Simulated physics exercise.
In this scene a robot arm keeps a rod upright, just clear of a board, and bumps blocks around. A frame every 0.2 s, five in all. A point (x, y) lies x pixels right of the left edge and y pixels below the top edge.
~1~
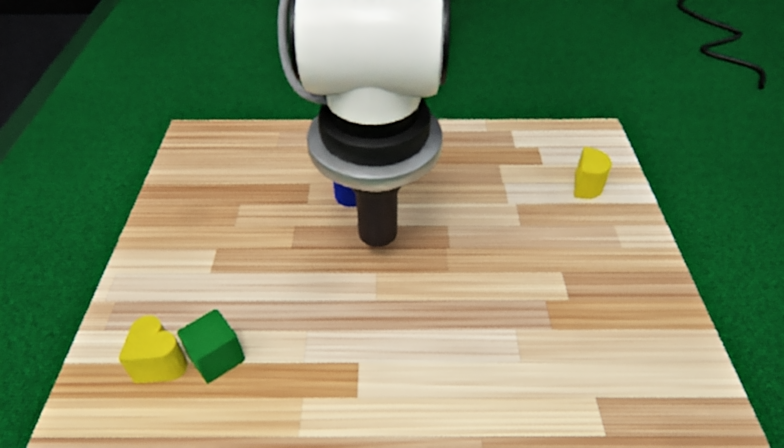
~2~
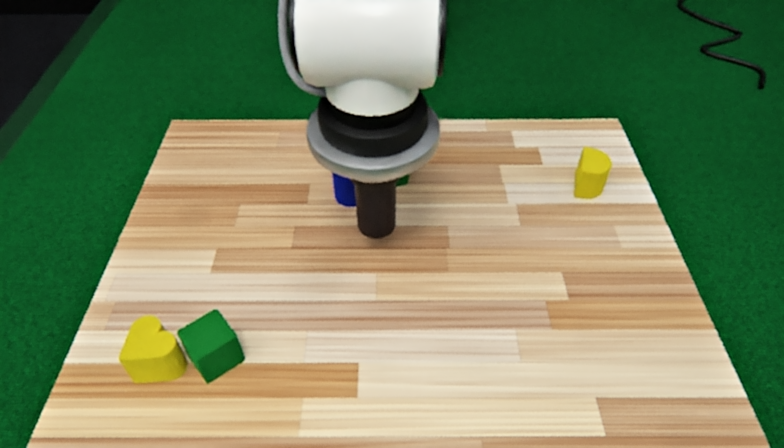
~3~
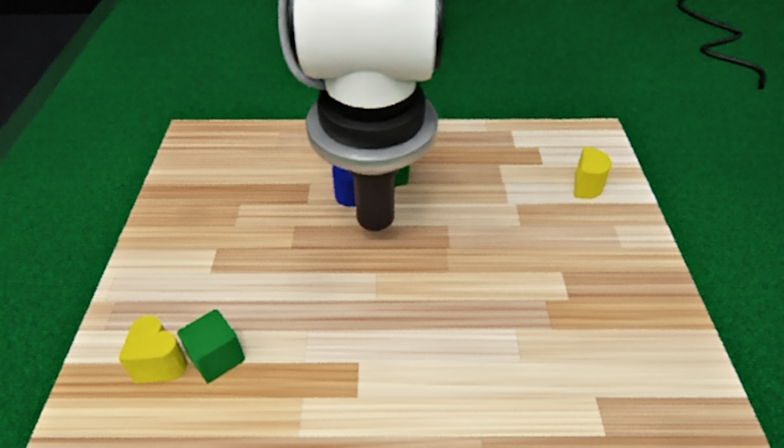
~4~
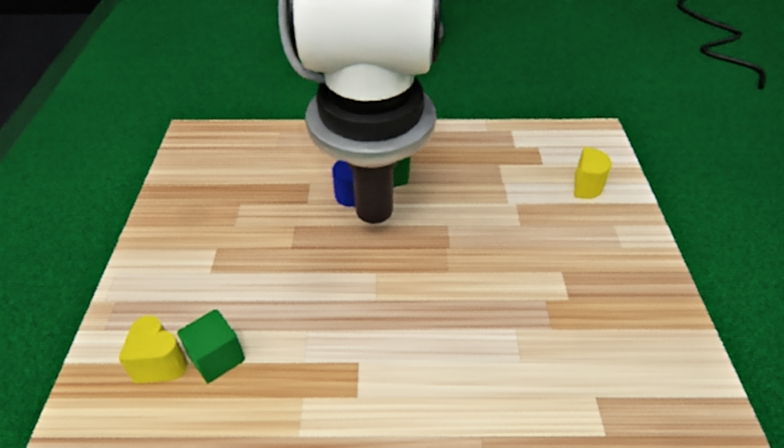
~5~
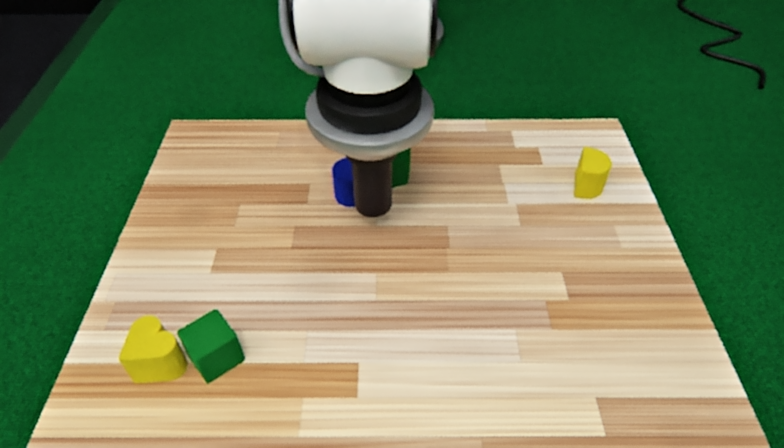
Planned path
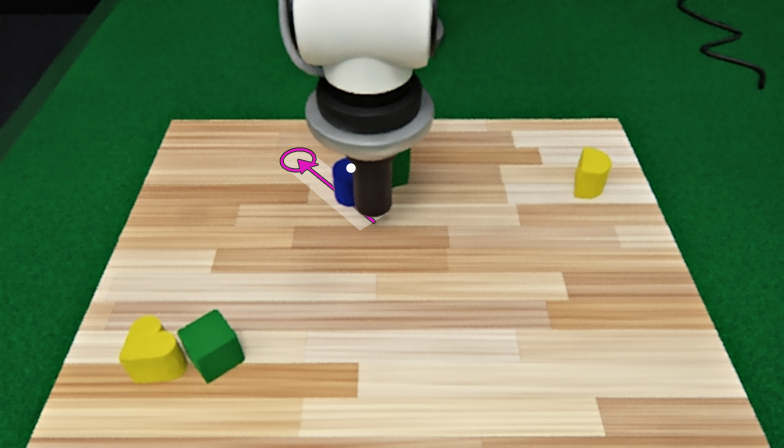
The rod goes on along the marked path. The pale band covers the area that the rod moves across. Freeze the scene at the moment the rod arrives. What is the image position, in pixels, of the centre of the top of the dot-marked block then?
In the picture, that point is around (323, 120).
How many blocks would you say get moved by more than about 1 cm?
There will be one block displaced.
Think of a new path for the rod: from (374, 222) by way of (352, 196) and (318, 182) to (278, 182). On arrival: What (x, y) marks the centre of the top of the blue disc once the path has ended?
The top centre is at (314, 133).
Path on the board, from (374, 222) to (298, 160); the dot is on the blue disc.
What follows on the original path. One third of the way, rod at (345, 183); blue disc at (337, 150).
Two thirds of the way, rod at (319, 162); blue disc at (326, 130).
At the end, rod at (296, 144); blue disc at (323, 120); green hexagonal block in place.
